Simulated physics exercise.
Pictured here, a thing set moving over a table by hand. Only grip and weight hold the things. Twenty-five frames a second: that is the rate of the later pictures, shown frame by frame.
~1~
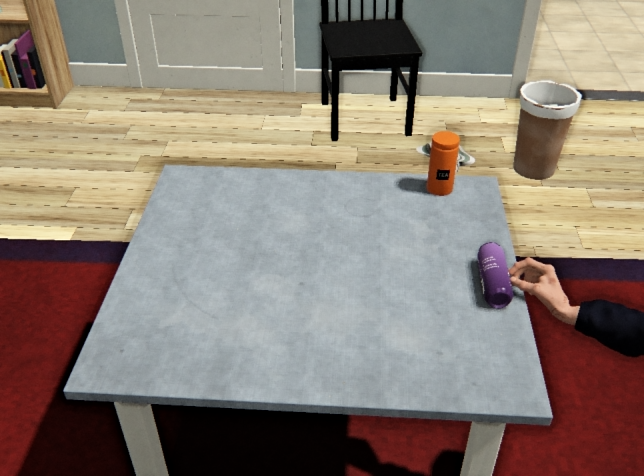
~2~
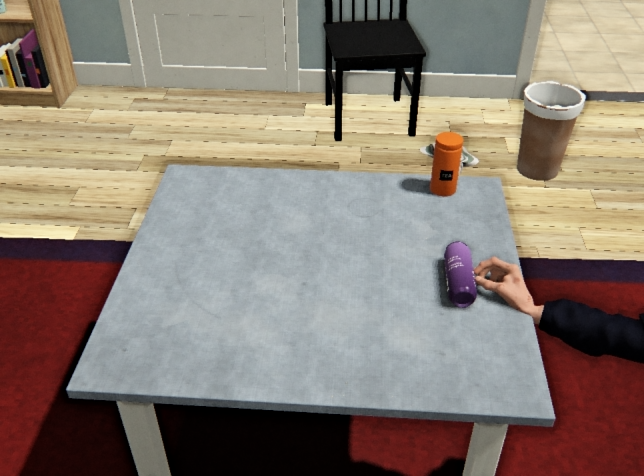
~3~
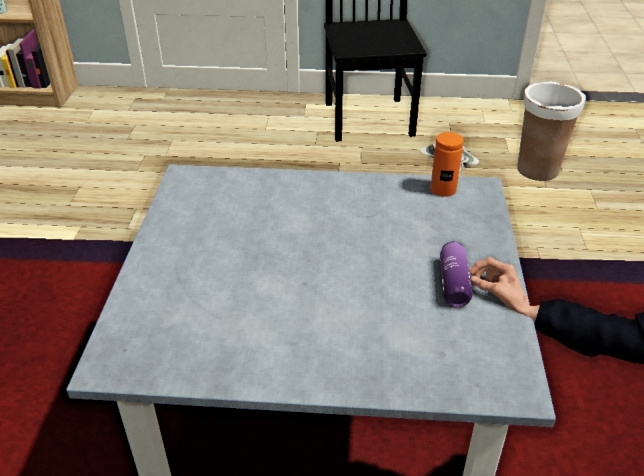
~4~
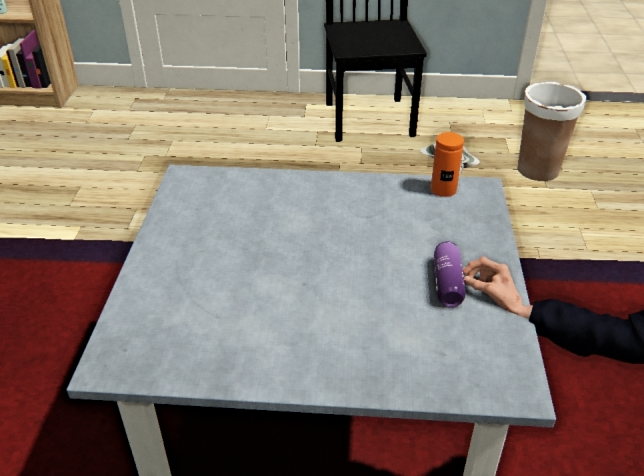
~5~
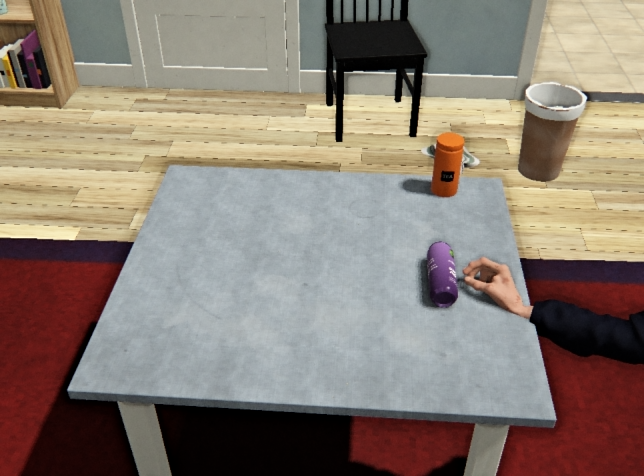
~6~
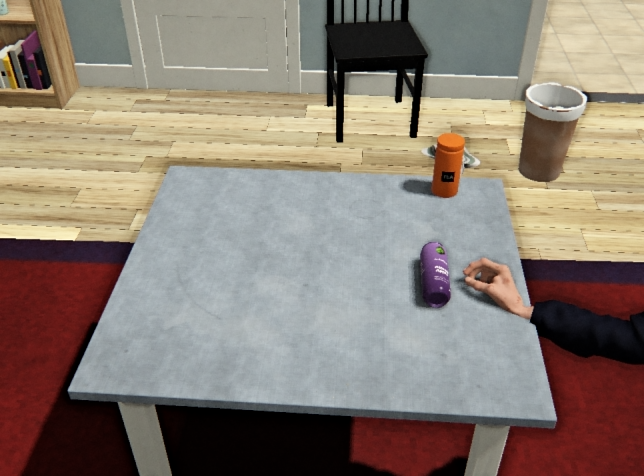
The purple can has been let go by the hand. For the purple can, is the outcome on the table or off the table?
Safe on the tabletop.
Then, 0.20 s later than the last frame, purple can moved well along near (401, 272).
Then, 0.50 s later than the last frame, purple can moved well along near (358, 270).
Then, 1.00 s later than the last frame, purple can moved well along near (310, 268).
When it is over, moved from the start, purple can. End places, in pixels of the last picture, purple can near (288, 267).
